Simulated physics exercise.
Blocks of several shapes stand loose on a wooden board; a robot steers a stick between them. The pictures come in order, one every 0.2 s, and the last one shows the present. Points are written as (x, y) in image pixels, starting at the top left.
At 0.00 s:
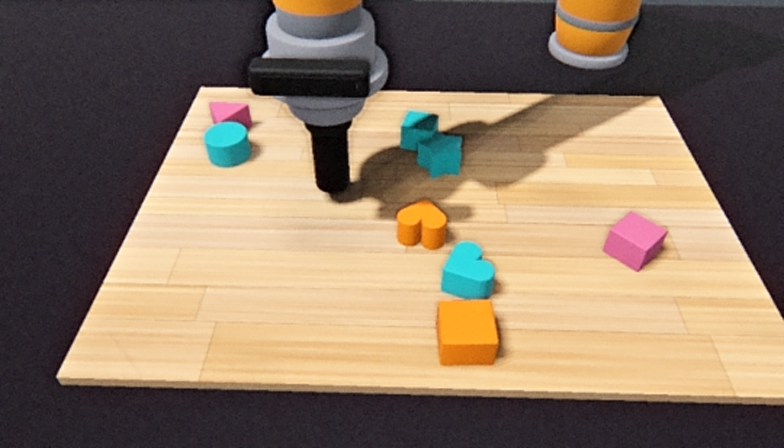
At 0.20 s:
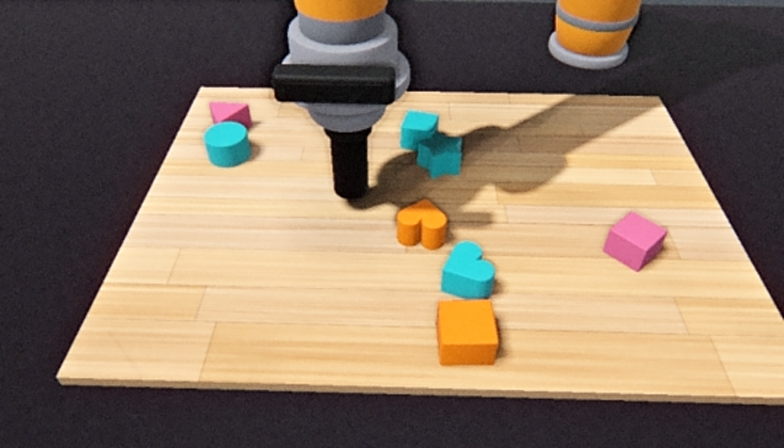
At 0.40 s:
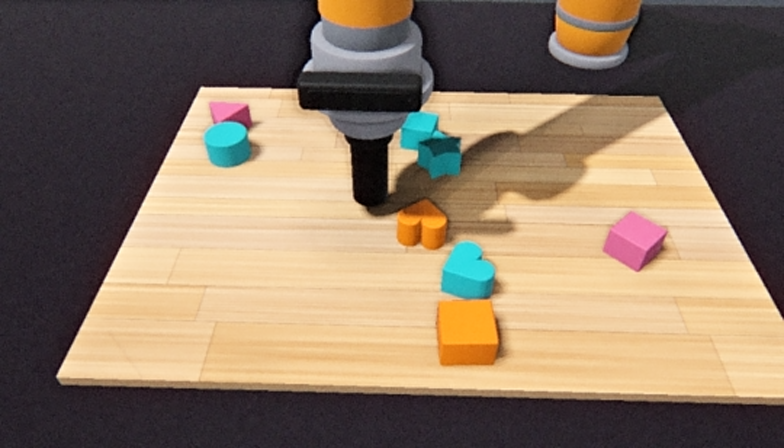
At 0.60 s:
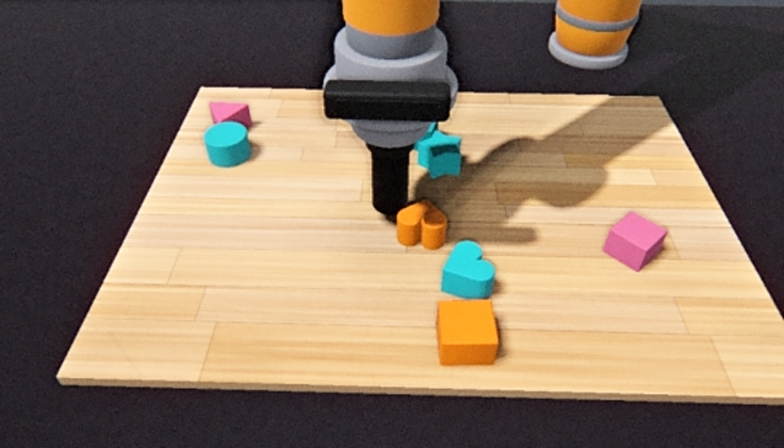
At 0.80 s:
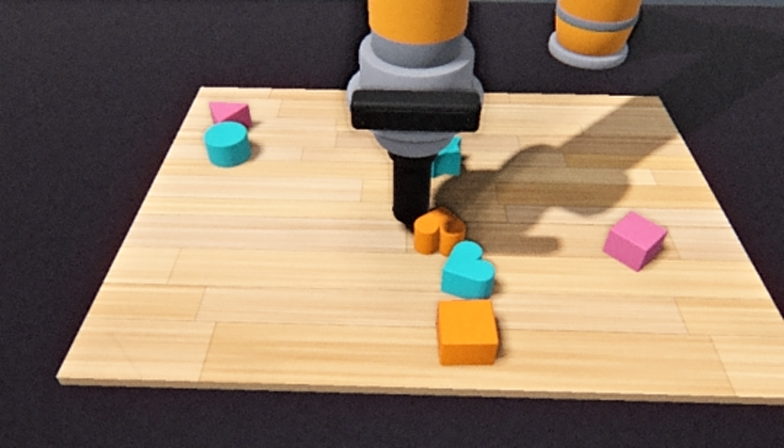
The footage shows a robot arm moving a black stick rightward and toward the viewer over a wooden board of colored blocks, then nudging the orange heart-shaped block slightly to the right while the other blocks stay still.
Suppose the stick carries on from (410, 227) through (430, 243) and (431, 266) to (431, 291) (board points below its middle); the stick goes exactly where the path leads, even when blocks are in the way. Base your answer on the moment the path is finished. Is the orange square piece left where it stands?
Yes, I think so.
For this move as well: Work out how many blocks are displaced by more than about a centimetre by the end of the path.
Two blocks.
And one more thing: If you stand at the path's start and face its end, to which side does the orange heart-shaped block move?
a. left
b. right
Correct choice: A.
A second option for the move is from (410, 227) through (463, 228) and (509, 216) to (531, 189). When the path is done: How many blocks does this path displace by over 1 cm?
Here I'd predict a lone block moving more than 1 cm.
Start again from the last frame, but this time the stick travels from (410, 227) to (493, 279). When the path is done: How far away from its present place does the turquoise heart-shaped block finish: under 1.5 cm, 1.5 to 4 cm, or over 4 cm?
Of the three bands, it's over 4 cm.
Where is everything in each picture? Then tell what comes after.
The first frame shows stick tip (333, 183); block tops, orange heart-shaped block (423, 214); orange square piece (468, 320); turquoise heart-shaped block (469, 261).
The second frame shows stick (351, 189); blocks unchanged.
The third frame shows stick (370, 196); blocks unchanged.
The fourth frame shows stick (390, 204); blocks unchanged.
The fifth frame shows stick (411, 213); orange heart-shaped block (441, 221); orange square piece (468, 320); turquoise heart-shaped block (469, 261).
What follows on the original path. Halfway along, stick (432, 241); orange heart-shaped block (471, 237), turned 45° anticlockwise; turquoise heart-shaped block (480, 270), turned 25° clockwise.
At the end, stick (432, 277); orange heart-shaped block (472, 237), turned 50° anticlockwise; orange square piece in place; turquoise heart-shaped block (482, 274), turned 15° clockwise.
